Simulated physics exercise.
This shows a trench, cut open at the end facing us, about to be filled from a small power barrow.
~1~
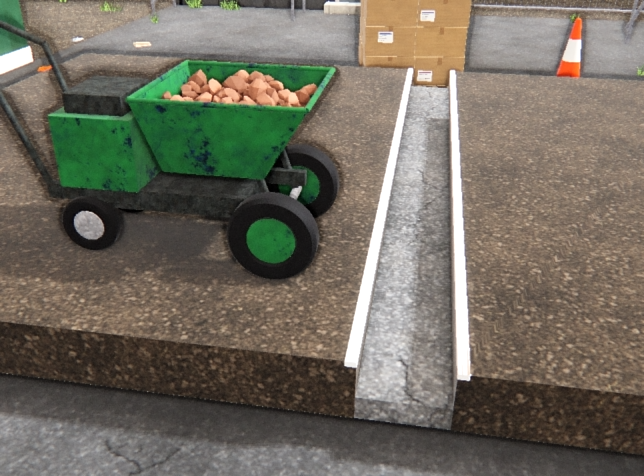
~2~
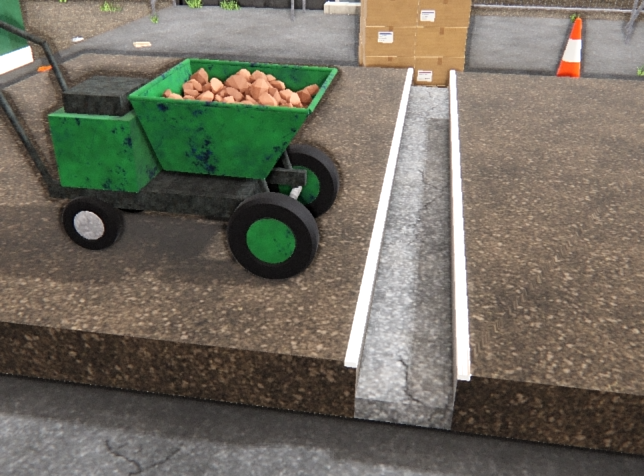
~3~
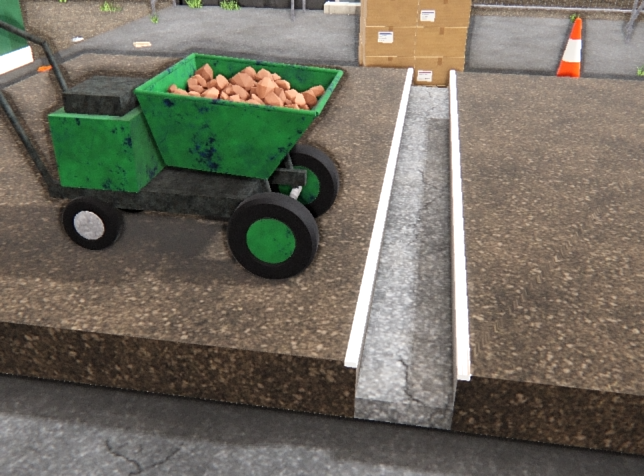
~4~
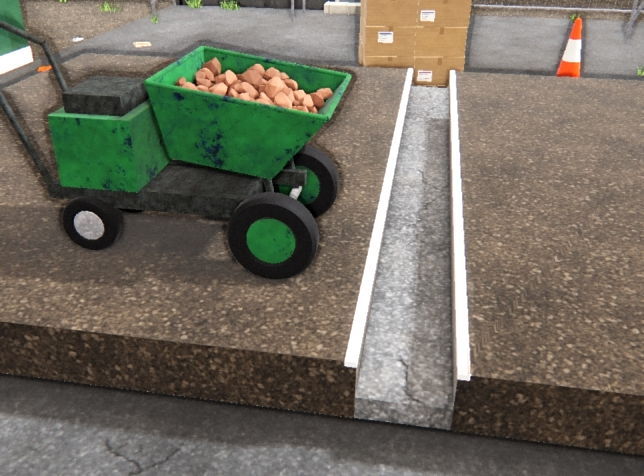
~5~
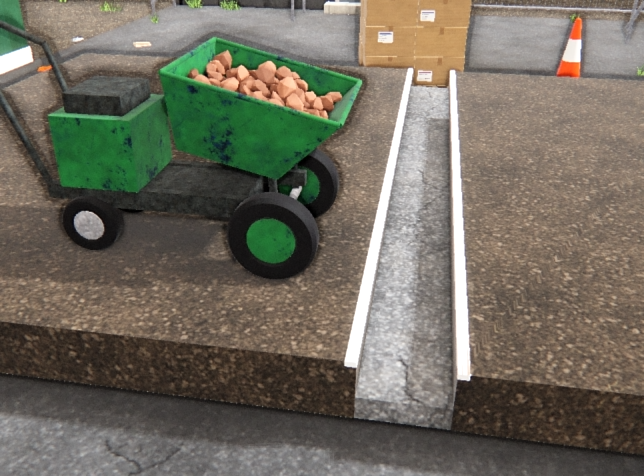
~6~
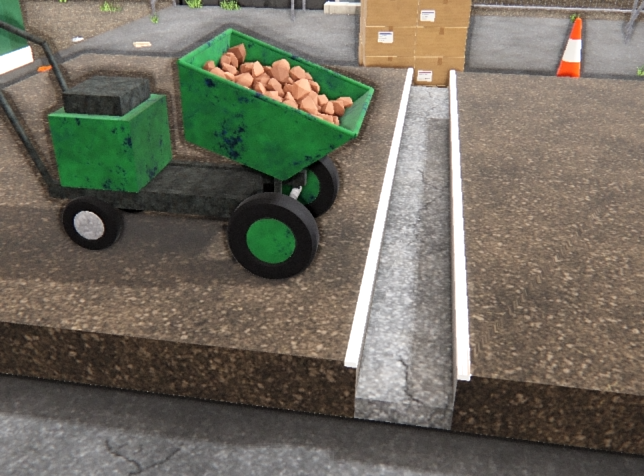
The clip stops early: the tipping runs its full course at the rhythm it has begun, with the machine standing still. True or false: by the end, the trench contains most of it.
True.
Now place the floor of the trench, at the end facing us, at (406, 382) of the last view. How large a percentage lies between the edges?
60 %.
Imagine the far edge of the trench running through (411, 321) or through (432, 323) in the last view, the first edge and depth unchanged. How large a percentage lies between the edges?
Roughly 10 % and 40 %.
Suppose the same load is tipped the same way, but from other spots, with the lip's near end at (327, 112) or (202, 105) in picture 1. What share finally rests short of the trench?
It comes out near 0 in a hundred for the first and near 30 in a hundred for the second.
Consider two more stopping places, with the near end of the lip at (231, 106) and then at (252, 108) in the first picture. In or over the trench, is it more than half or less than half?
The bulk / the bulk.
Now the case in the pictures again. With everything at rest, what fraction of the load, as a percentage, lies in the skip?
Roughly 0 in a hundred.
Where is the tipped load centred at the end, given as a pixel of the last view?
Somewhere close to (433, 265) in the last picture.
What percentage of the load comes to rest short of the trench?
It works out to roughly 0 percent.
Soon, skip tipped steeply; all in the skip.
A while on, skip tipped right over; most in the skip; a small part in or heaped over the trench; a stray few beyond it; a stray few falling.
Towards the end, skip tipped right over; about a third in the skip; about a third in or heaped over the trench; about a quarter beyond it.
Finally, skip tipped right over; a stray few in the skip; about two thirds in or heaped over the trench; about a quarter beyond it.
